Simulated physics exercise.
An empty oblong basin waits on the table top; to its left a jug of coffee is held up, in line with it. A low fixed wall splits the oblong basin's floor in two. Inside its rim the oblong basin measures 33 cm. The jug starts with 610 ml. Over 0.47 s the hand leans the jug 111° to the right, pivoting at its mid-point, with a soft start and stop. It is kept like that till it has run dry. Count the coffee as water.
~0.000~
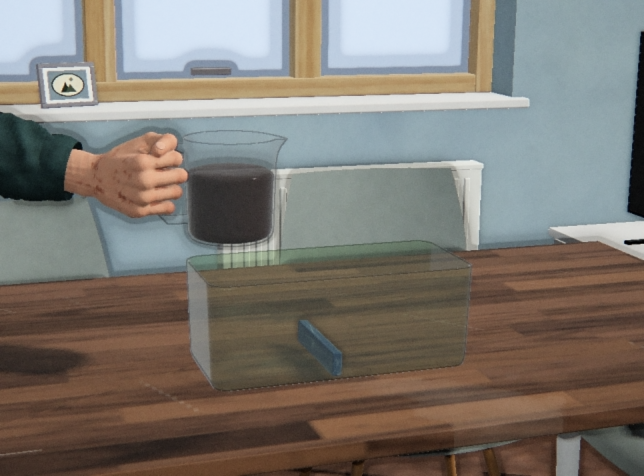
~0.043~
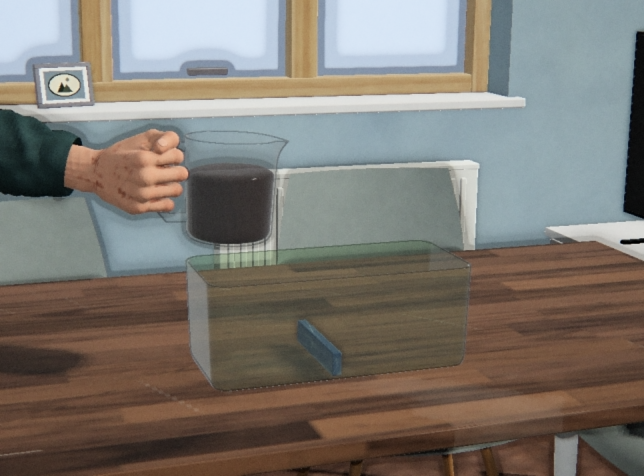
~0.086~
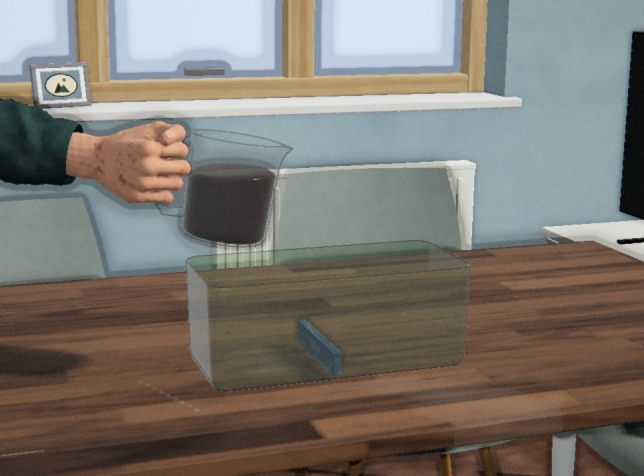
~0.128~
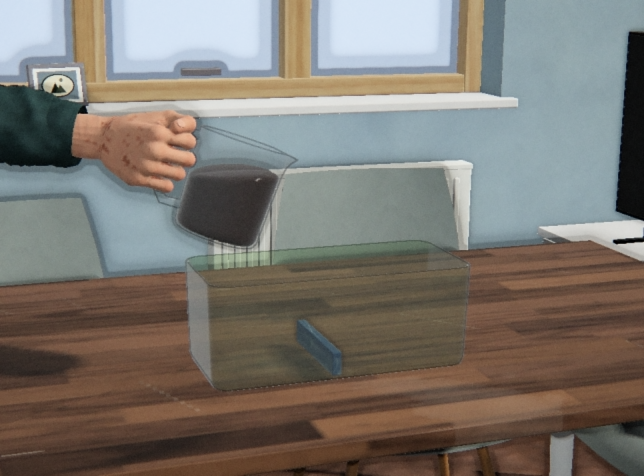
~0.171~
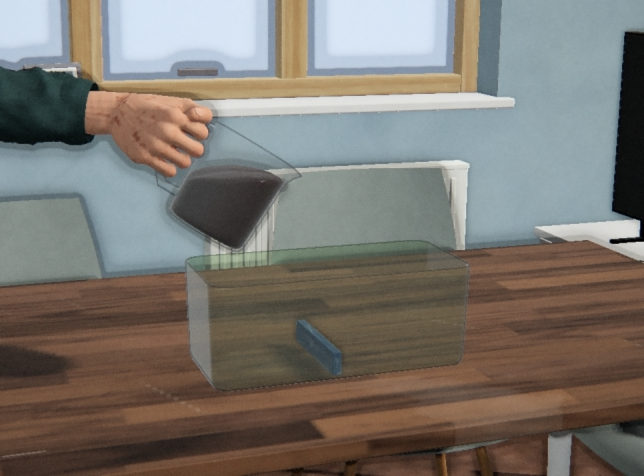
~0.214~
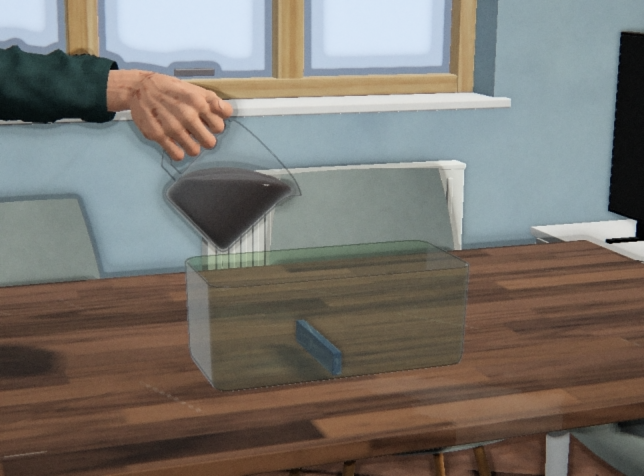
On a wooden table top, a hand tilts a jug of coffee rightward beside an oblong basin.
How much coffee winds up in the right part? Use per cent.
Roughly 49 per cent is past the wall.
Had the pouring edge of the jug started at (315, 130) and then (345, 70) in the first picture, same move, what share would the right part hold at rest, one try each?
In turn about 90 and 75 per cent.
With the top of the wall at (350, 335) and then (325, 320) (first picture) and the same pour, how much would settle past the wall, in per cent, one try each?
First 15, then 25 per cent.
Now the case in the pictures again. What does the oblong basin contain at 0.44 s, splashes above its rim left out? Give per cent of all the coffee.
Near 32 in a hundred.
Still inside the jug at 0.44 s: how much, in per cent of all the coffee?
Some 48 per cent.
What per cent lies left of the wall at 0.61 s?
Near 42 in a hundred.
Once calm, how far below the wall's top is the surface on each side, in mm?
Left about 14 mm, right about 16 mm.
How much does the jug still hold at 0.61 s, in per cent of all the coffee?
About 10 per cent.
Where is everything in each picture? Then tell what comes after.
It leans 0°; its right rim is at (287, 137); the coffee meets the walls at (187, 172) and (270, 168); the oblong basin's rim runs from (197, 274) to (451, 255); the wall's top is at (319, 337), in the first picture.
It leans 2°; its right rim is at (288, 139); the coffee meets the walls at (187, 172) and (270, 169), in the second picture.
It leans 9°; its right rim is at (293, 147); the coffee meets the walls at (189, 173) and (272, 169), in the third picture.
It leans 19°; its right rim is at (298, 158); the coffee meets the walls at (188, 176) and (275, 171), in the fourth picture.
It leans 32°; its right rim is at (301, 175); the coffee meets the walls at (182, 186) and (281, 175), in the fifth picture.
It leans 48°; its right rim is at (301, 194); the coffee meets the walls at (172, 185) and (288, 183), in the sixth picture.
By 0.44 s the tilt is 110° and 49 per cent is still to pour, 19 is left of the wall and 14 right of it.
By 0.61 s the tilt is 111° and 10 per cent is still to pour, 43 is left of the wall and 42 right of it.
By 0.78 s the tilt is 111° and 1 per cent is still to pour, 48 is left of the wall and 49 right of it.
By 0.97 s the tilt is 111° and 0 per cent is still to pour, 50 is left of the wall and 49 right of it.
At rest 50 per cent lies left of the wall, 49 right of it and 1 outside.
